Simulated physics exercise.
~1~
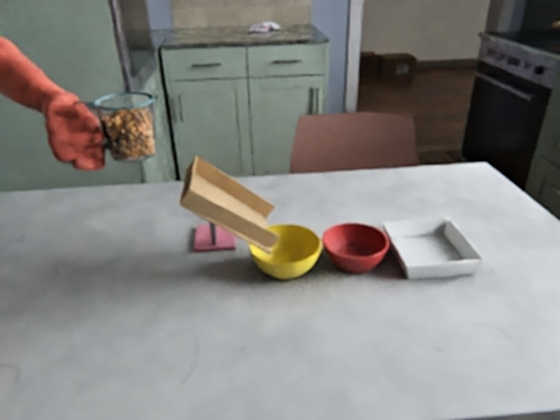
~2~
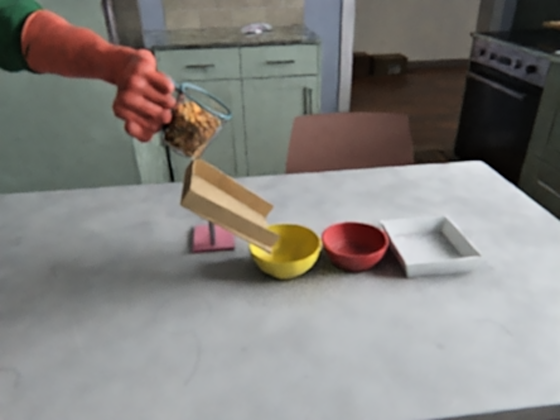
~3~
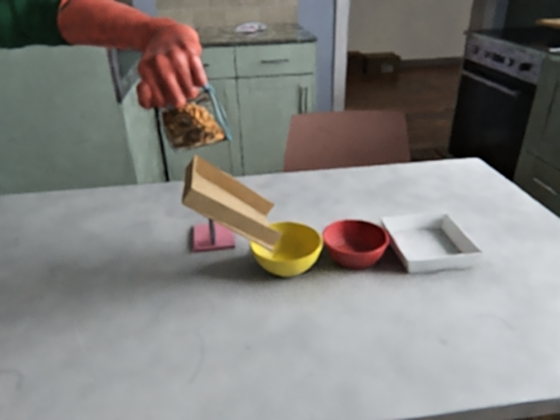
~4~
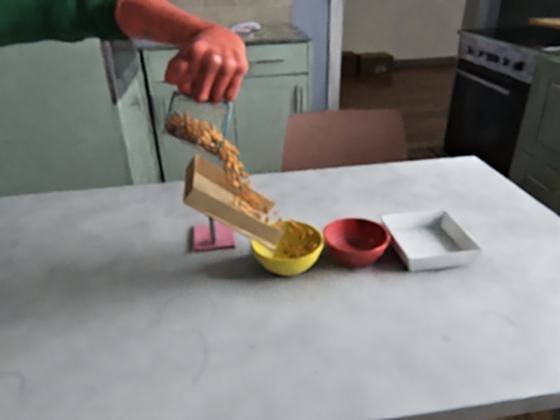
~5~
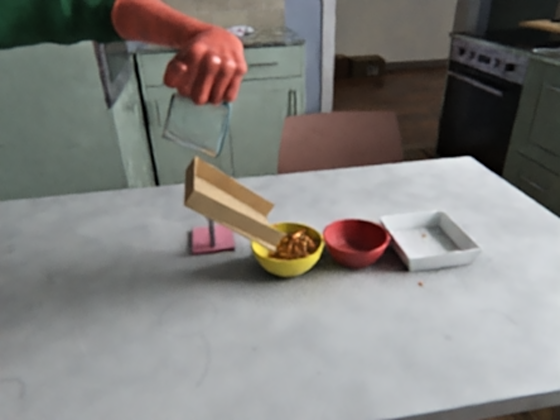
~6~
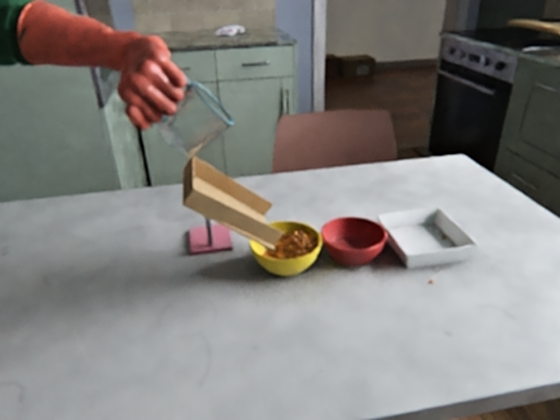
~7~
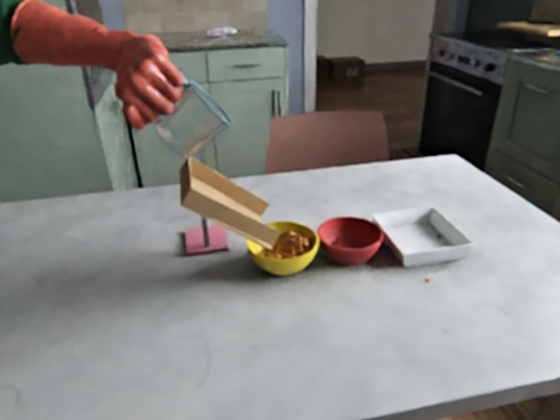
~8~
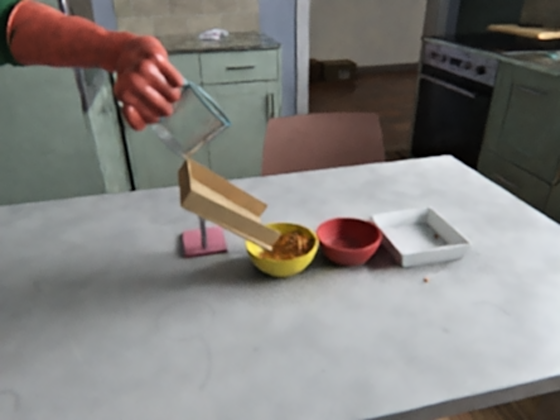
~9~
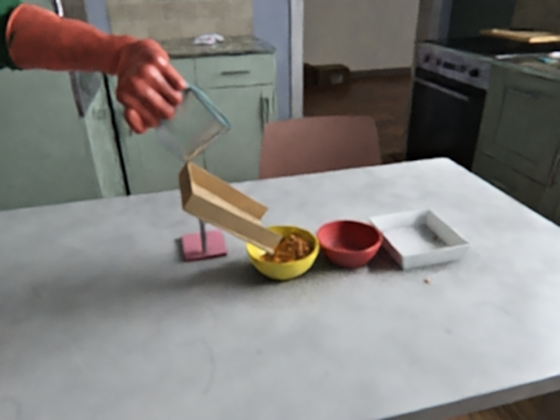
Hand tipping a clear cup of roasted chickpeas onto a sloping chute, sending them down into a yellow bowl where they settle.
